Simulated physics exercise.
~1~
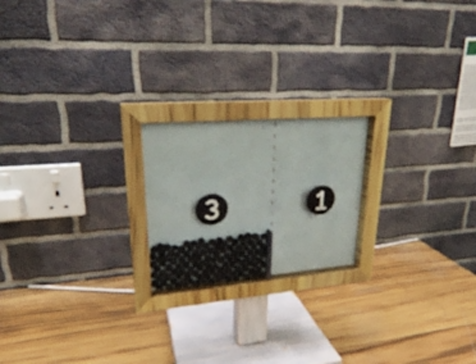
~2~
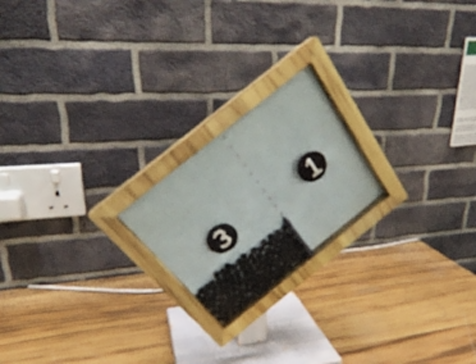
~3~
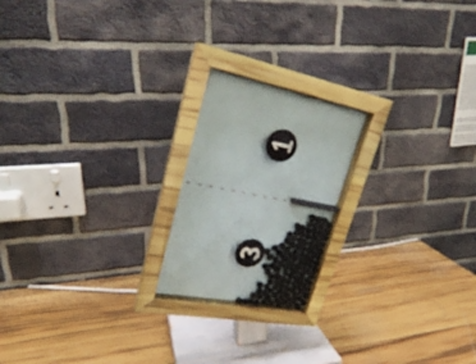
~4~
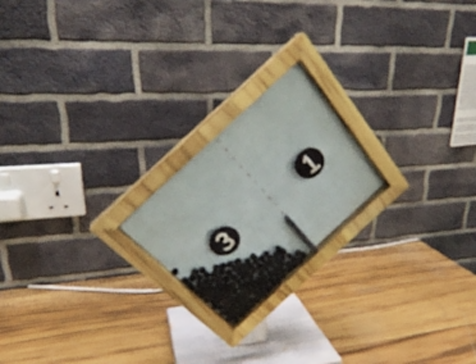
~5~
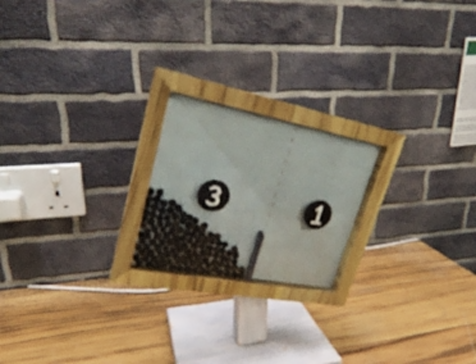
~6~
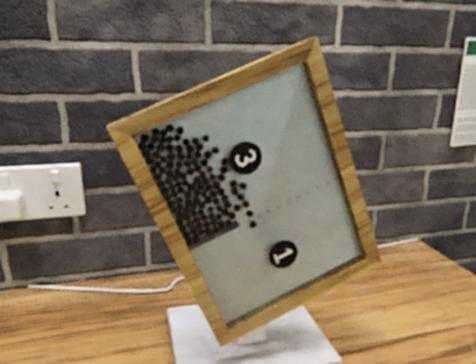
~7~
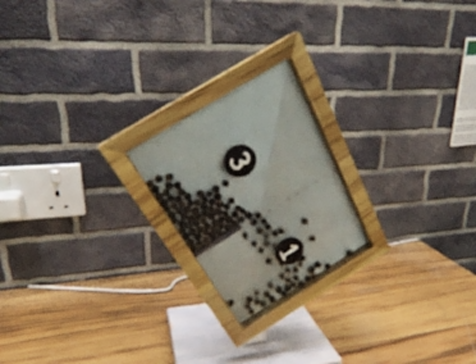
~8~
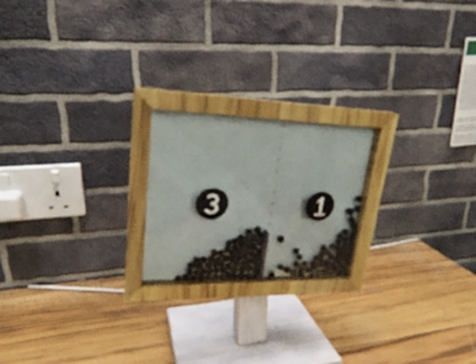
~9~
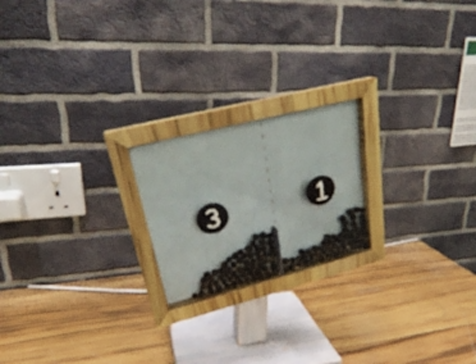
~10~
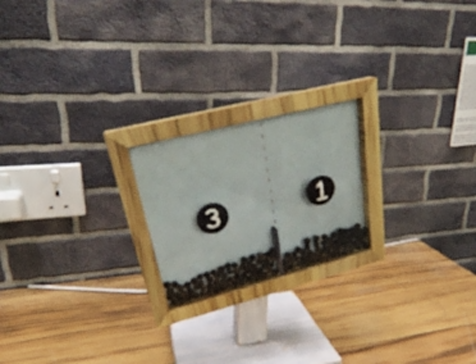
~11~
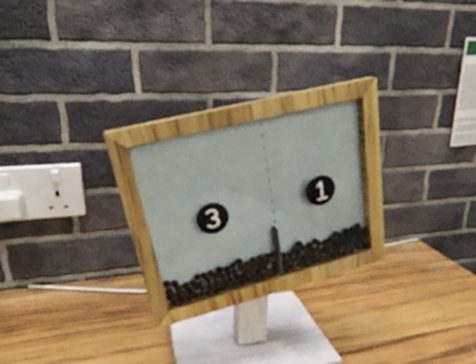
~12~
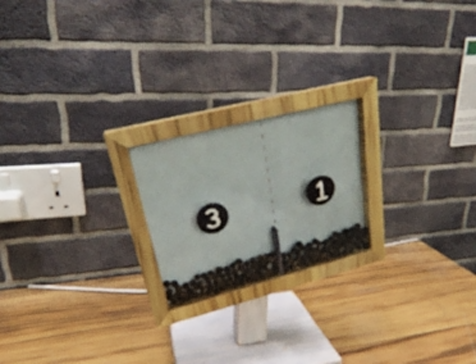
On a wooden tabletop before a dark grey brick wall with a white socket at left, a fixed camera faces an upright wood-framed box on a pale stand. Black beads lie at the bottom left of its pale blue panel, under a round label reading three, with a label reading one at right. The box tips steeply anticlockwise and the beads slide into a corner. It swings back past level to a steep clockwise tilt, and beads spill over the short divider. Turning anticlockwise again, it stops slightly tilted, the beads spread low across both sides, lying still.
